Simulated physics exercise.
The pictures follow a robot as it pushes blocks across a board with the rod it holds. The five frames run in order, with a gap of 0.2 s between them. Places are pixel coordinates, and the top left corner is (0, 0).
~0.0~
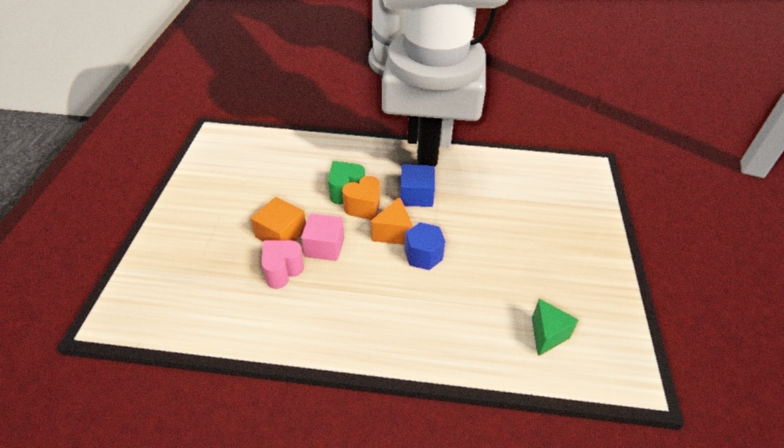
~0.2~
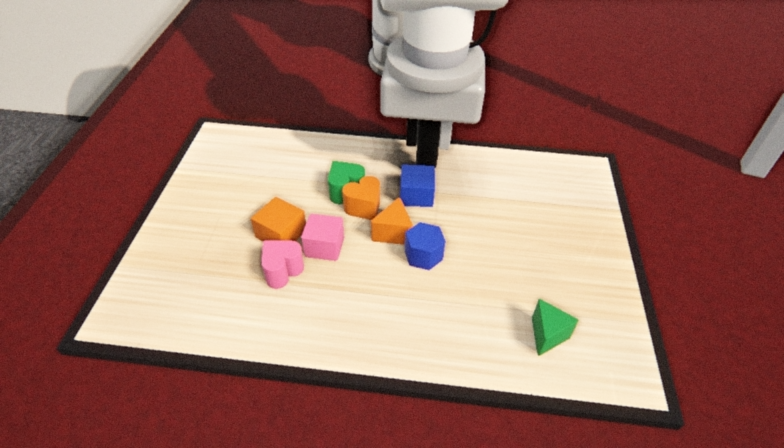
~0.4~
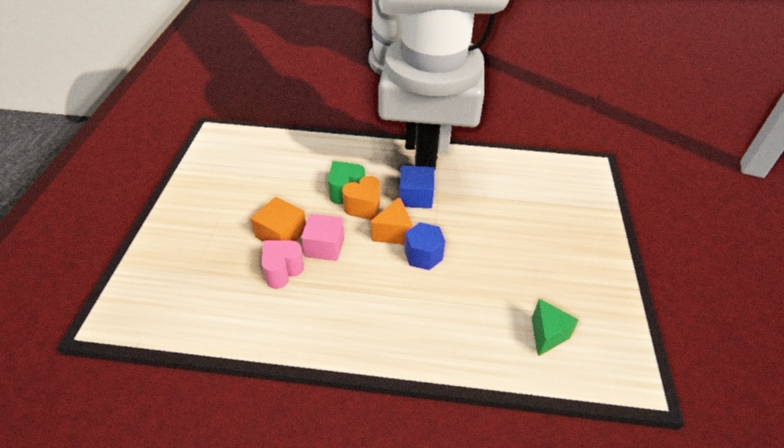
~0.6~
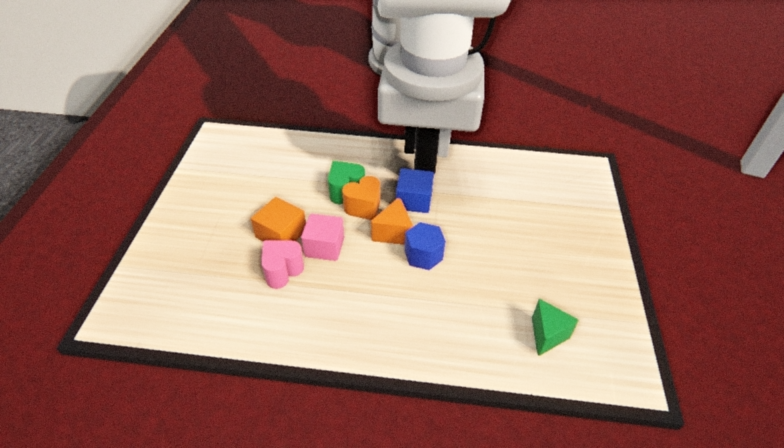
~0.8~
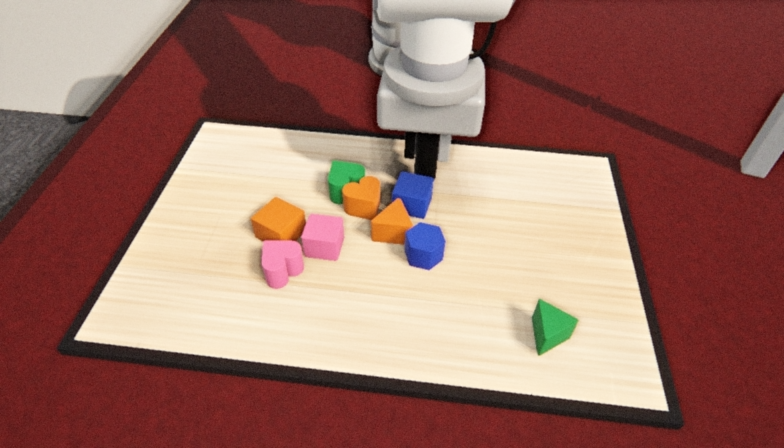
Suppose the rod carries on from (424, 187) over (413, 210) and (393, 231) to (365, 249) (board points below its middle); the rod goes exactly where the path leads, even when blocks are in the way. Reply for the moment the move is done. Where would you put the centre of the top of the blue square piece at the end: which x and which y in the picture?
Around (345, 250).
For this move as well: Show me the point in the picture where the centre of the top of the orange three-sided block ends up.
I think it will end close to (337, 279).
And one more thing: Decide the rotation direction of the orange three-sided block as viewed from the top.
Viewed from the top, it goes anticlockwise.
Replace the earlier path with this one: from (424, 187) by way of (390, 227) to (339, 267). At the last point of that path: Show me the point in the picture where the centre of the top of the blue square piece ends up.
Answer: (329, 275).
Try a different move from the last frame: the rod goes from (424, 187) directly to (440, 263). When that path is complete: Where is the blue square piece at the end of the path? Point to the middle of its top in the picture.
By then it is at (403, 208).
On the path given first. One third of the way, rod (414, 200); orange three-sided block (381, 229), turned 30° anticlockwise; blue square piece (394, 205), turned 30° clockwise.
Two thirds of the way, rod (394, 222); orange three-sided block (357, 253), turned 25° anticlockwise; blue square piece (372, 228), turned 30° clockwise.
At the end, rod (365, 240); pink square piece (319, 228), turned 15° clockwise; orange heart-shaped block unmoved; orange three-sided block (337, 279), turned 40° anticlockwise; blue square piece (345, 250), turned 15° clockwise.
